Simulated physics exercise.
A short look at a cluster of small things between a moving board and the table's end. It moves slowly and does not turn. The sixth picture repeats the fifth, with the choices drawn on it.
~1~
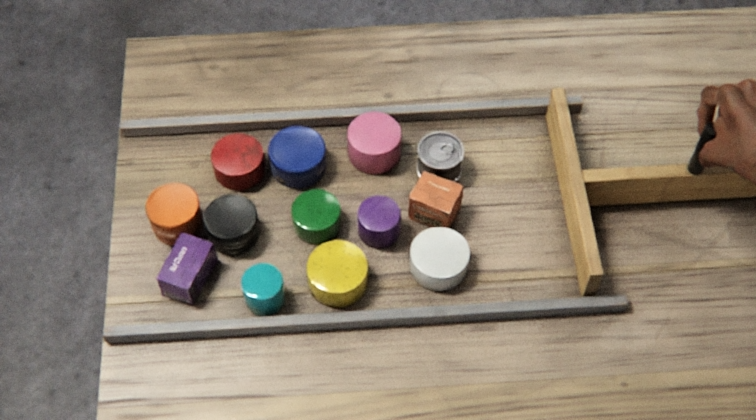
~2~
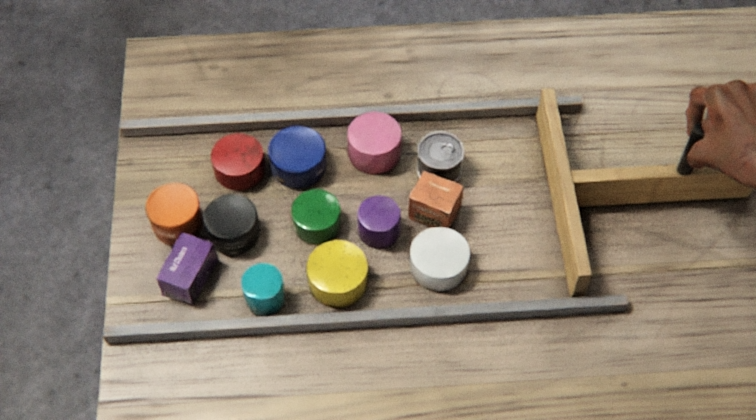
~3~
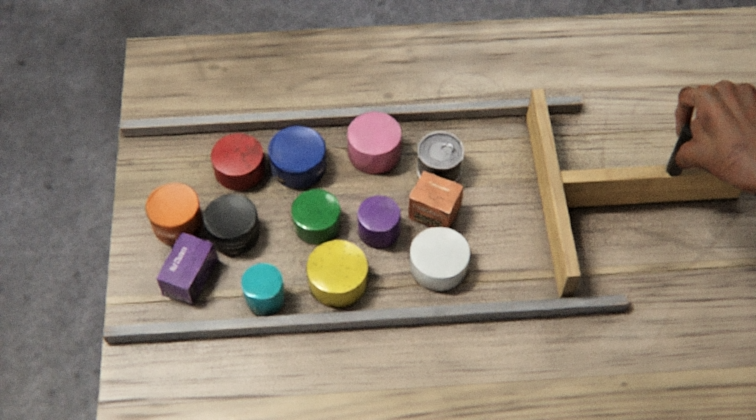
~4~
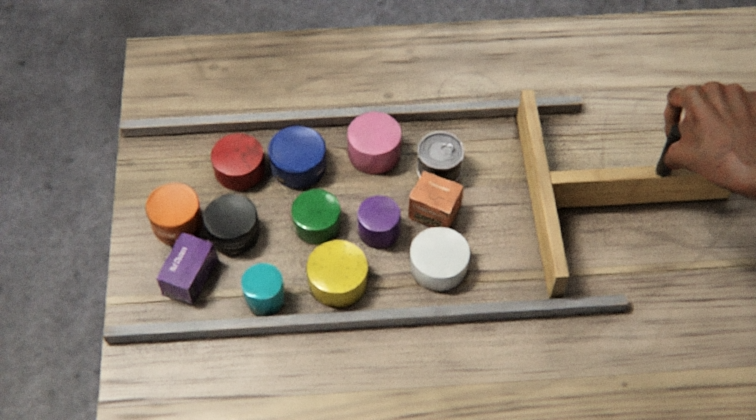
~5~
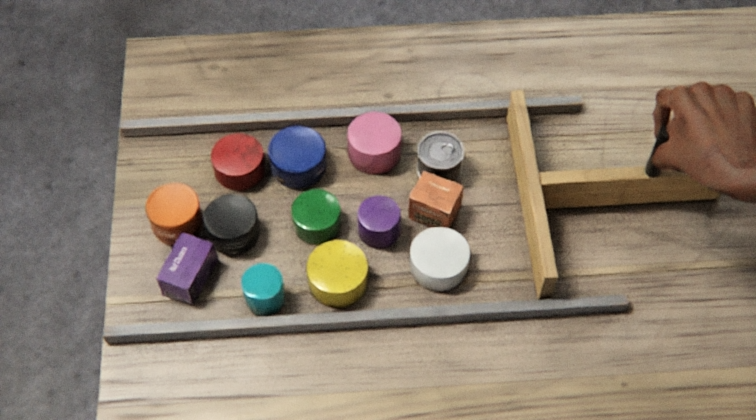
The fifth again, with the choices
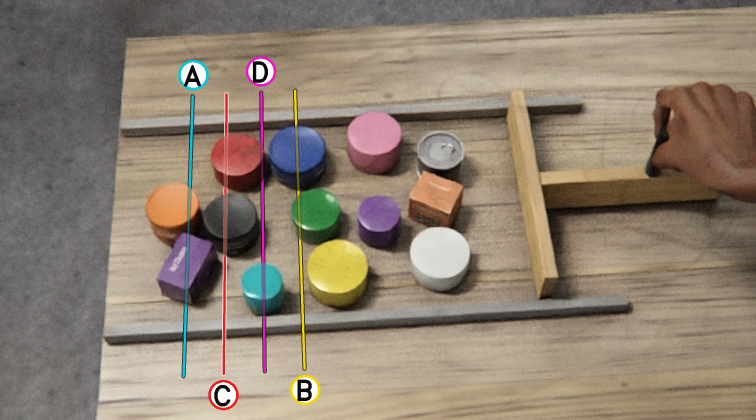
The footage shows colourful round containers, a tin and two small boxes lying still between two grey strips on a wooden table, while a hand at the right slowly slides a T-shaped wooden board a short way left towards them.
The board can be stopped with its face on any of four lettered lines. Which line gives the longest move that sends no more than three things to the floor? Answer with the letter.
D.
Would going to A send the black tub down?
Yes.
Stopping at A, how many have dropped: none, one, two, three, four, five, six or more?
In all, six or more.
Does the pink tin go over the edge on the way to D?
By then, no.
On the marked copy, A at (189, 225); B at (299, 218); C at (225, 222); D at (263, 220).
Taking D. A third of the way, board (437, 184); pink tin (360, 141); white pot (405, 261).
Two thirds of the way, board (338, 189); orange jar (169, 215); purple packet (180, 268).
When it is over, board (265, 194); orange jar over the edge; purple packet (105, 274); one fallen.
As for the rest, A drops seven; B is within the limit but short; C drops four.
